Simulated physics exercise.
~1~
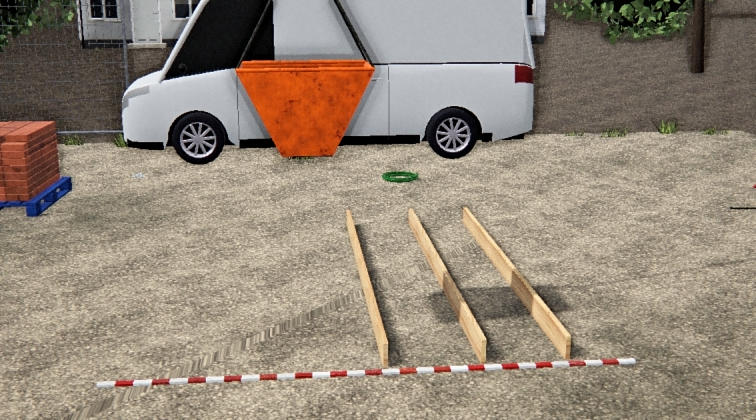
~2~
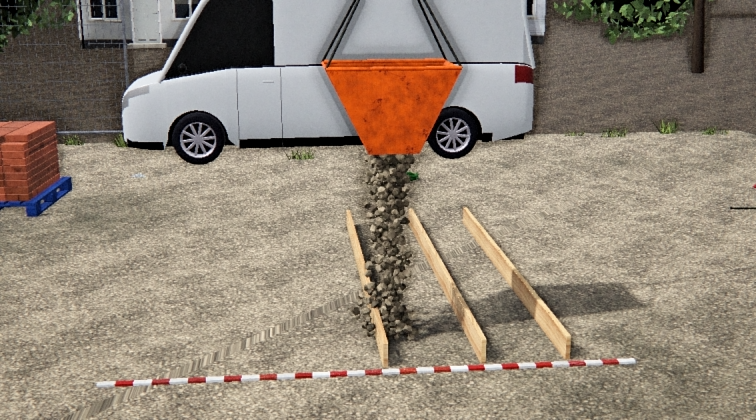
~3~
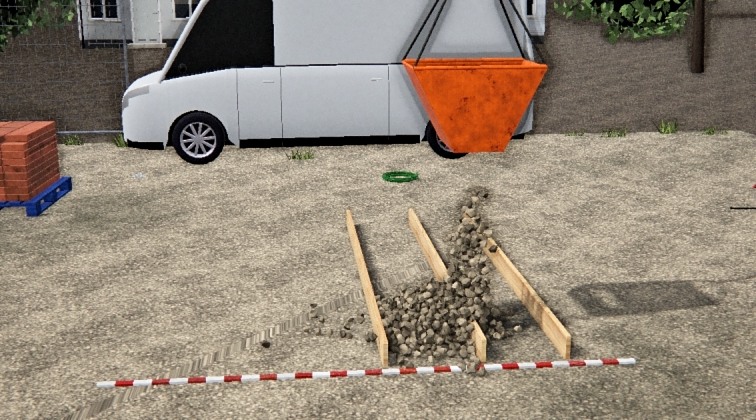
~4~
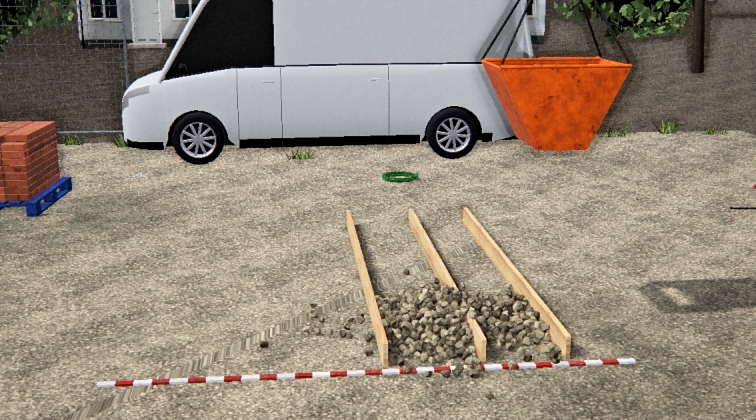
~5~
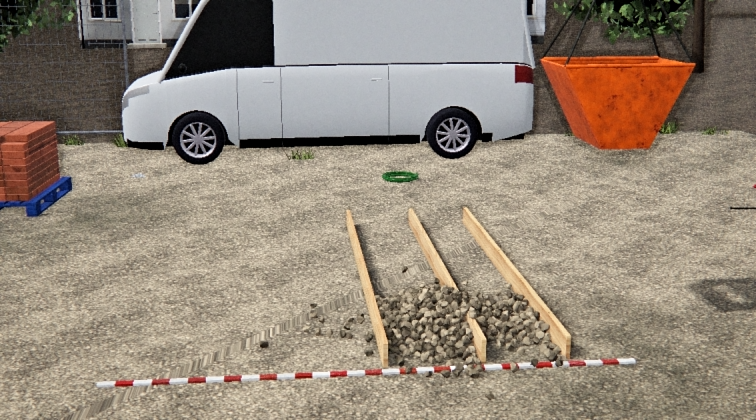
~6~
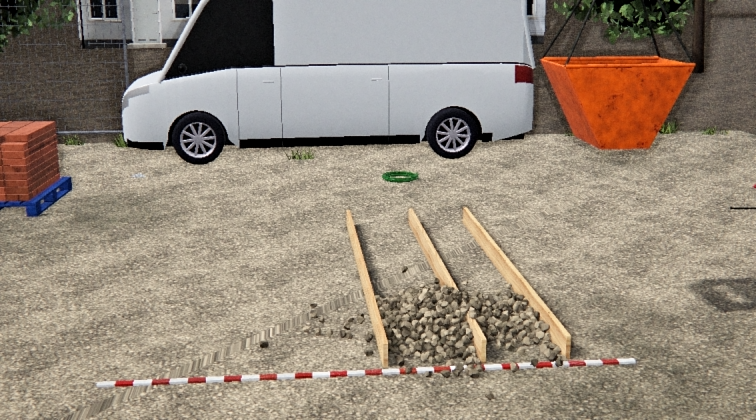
A white van stands before a brown wall on a gravelly yard, seen from the front and slightly above, with red bricks on a blue pallet at the left. An orange skip hangs before the van, above three wooden planks and a red and white striped pole lying on the ground. The skip glides right and pours a stream of grey-brown stones between the planks. It empties as it travels, and the last stones drop farther right. The skip stops beyond the van, leaving most stones in the left bay, fewer in the right and a few strays left of the planks.
